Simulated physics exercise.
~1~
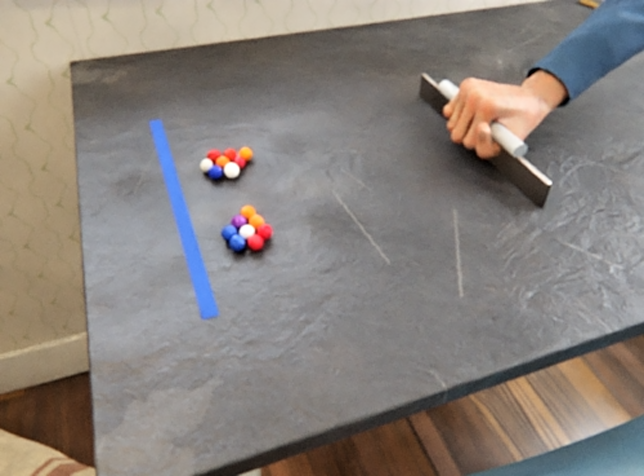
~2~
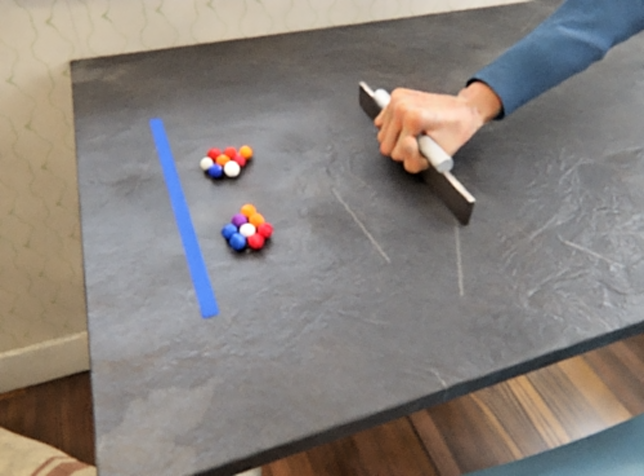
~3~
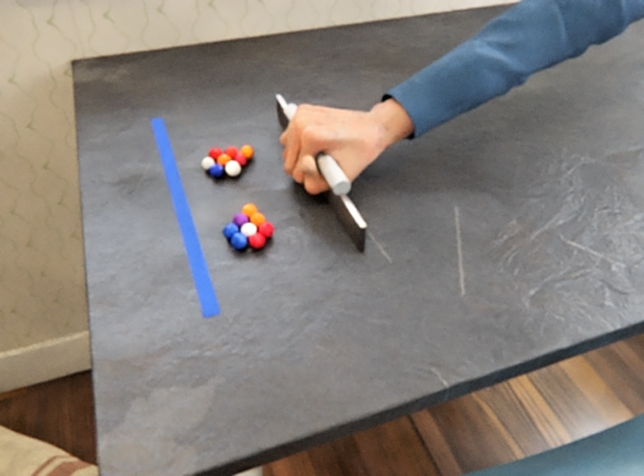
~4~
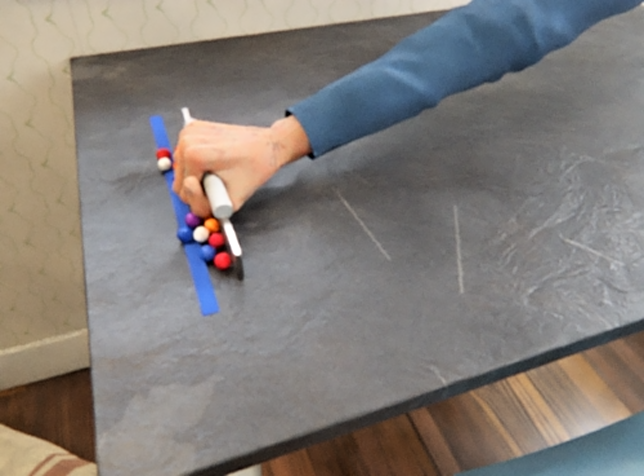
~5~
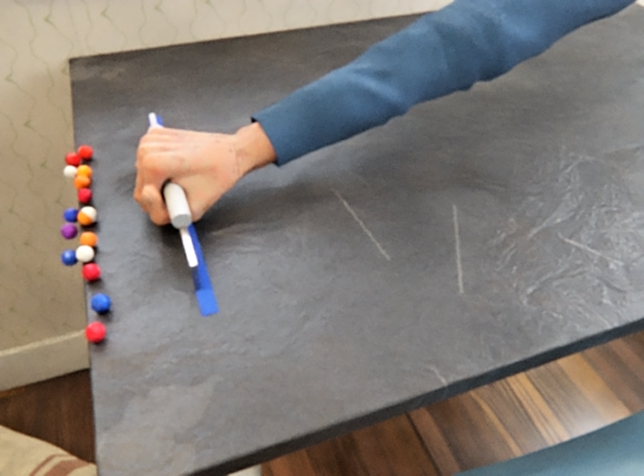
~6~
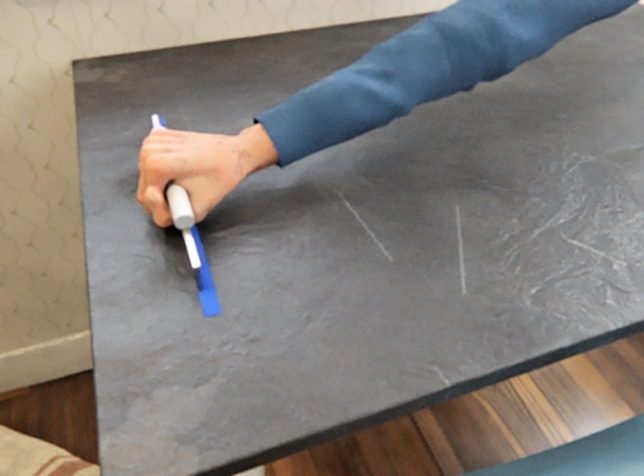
A hand sweeps two groups of colourful balls off the table's left edge with a scraper.
